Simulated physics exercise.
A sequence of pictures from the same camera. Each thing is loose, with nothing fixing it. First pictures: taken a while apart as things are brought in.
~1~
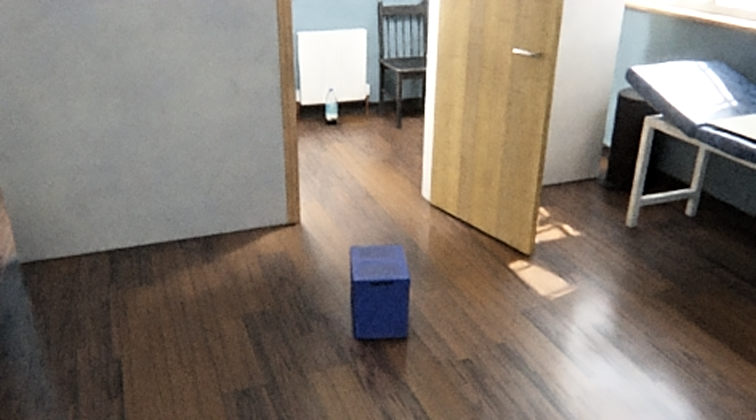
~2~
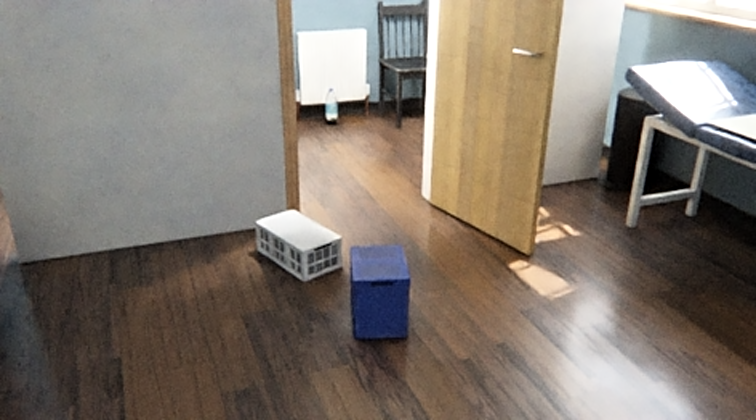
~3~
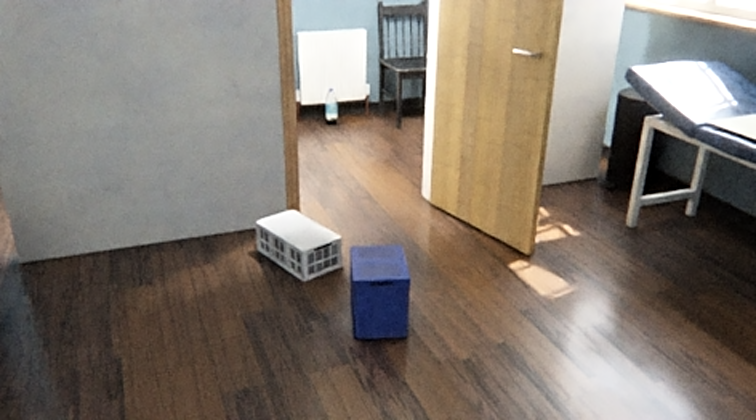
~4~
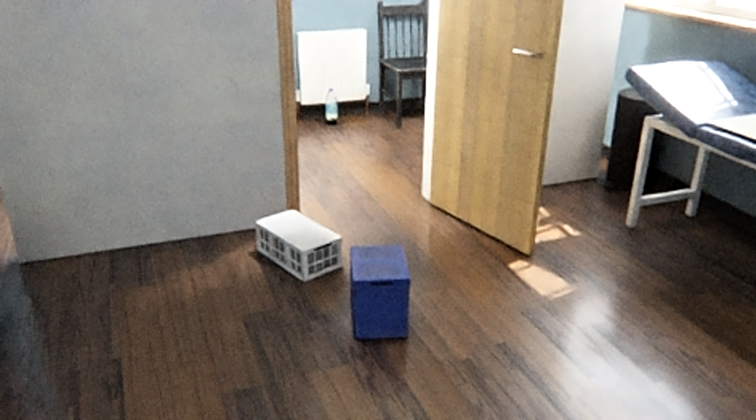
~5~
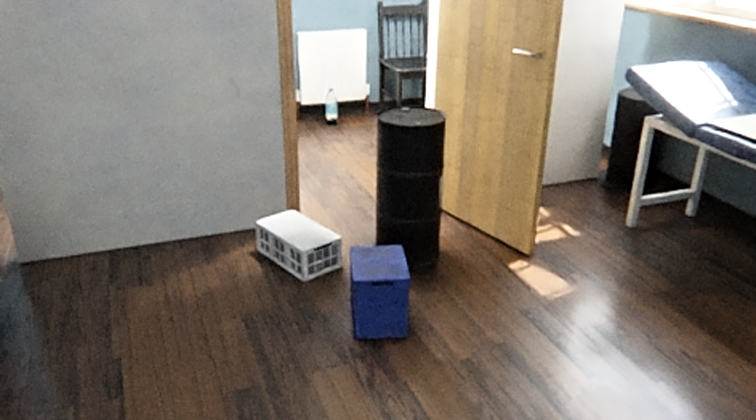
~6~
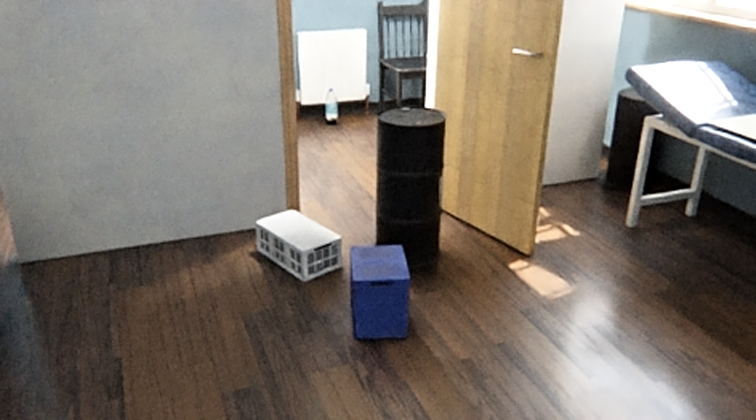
A white crate appears beside the blue tote, then a black drum appears behind them.
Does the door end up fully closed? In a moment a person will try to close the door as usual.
Watch it - the door won't go any further partway along.
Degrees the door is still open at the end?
Roughly 70°.
Then, 0.50 s later than the last frame, door 93° open.
Then, 0.90 s later than the last frame, door 77° open.
When it is over, door 71° open; all 3 as before. End places, in pixels of the last picture, black drum near (409, 187).
